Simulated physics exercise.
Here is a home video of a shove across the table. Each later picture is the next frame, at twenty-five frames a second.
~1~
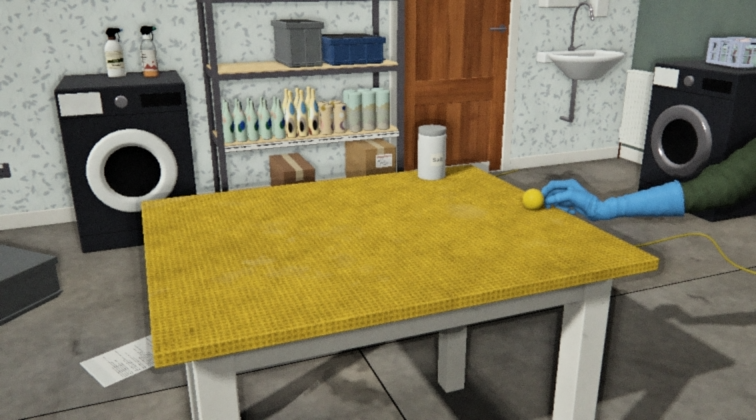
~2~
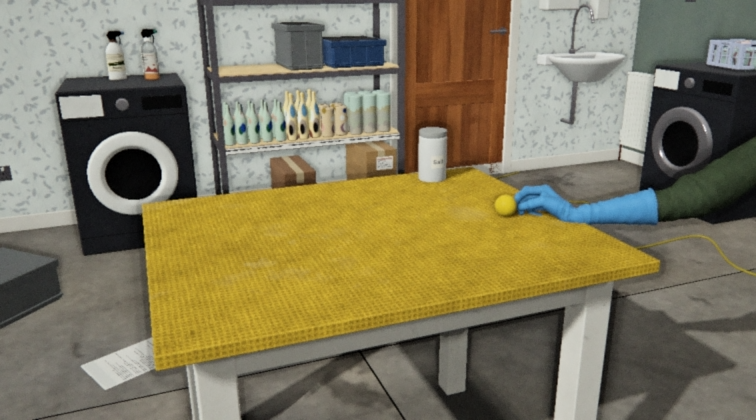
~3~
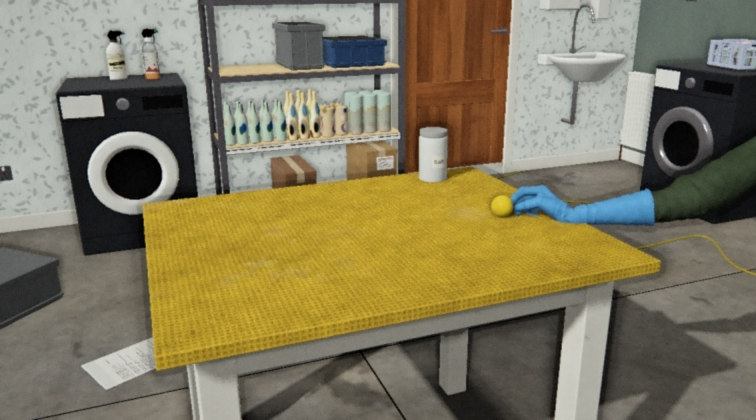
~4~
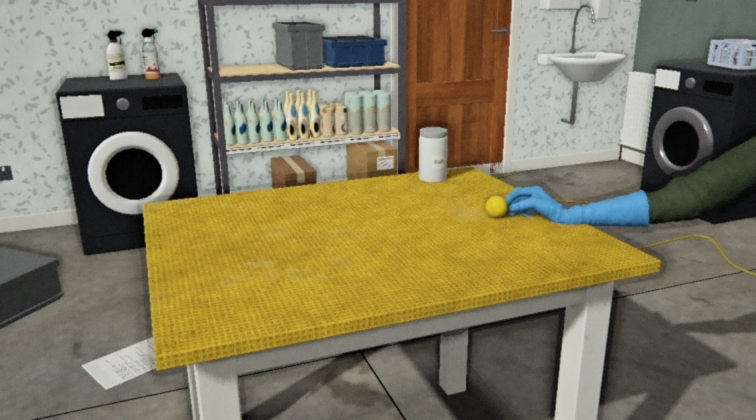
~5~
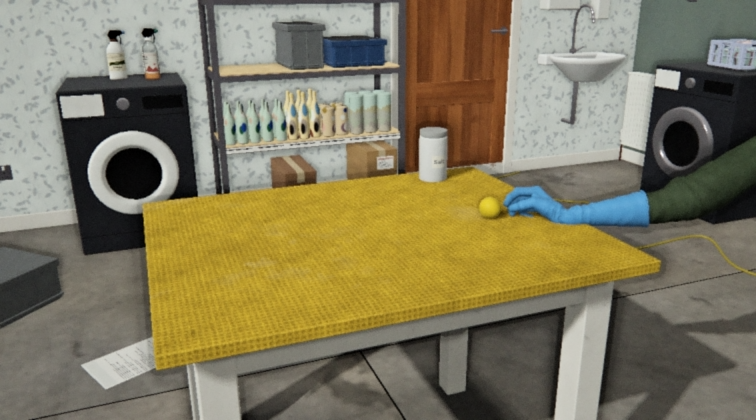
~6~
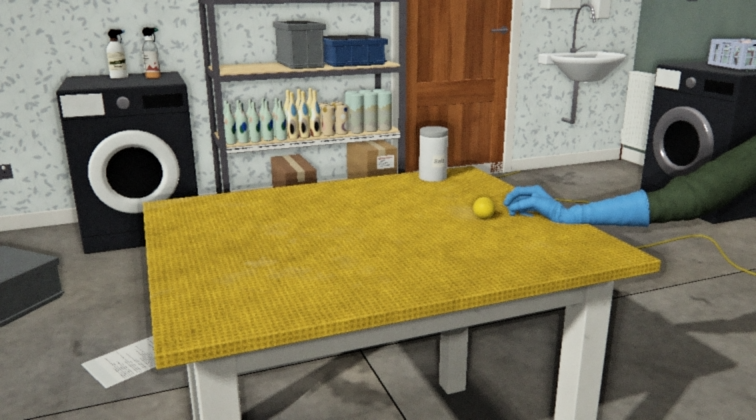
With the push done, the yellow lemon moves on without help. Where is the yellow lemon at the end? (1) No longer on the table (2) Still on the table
2, still on the table.
Then, 0.10 s on from there, yellow lemon shifted about its own width near (469, 210).
Then, 0.30 s on from there, yellow lemon shifted well along near (442, 214).
Then, 0.60 s on from there, yellow lemon shifted well along near (409, 218).
Then, 0.90 s on from there, yellow lemon shifted well along near (386, 221).
In the end, moved from the start, yellow lemon. At the end, from the last picture's camera, yellow lemon near (375, 223).
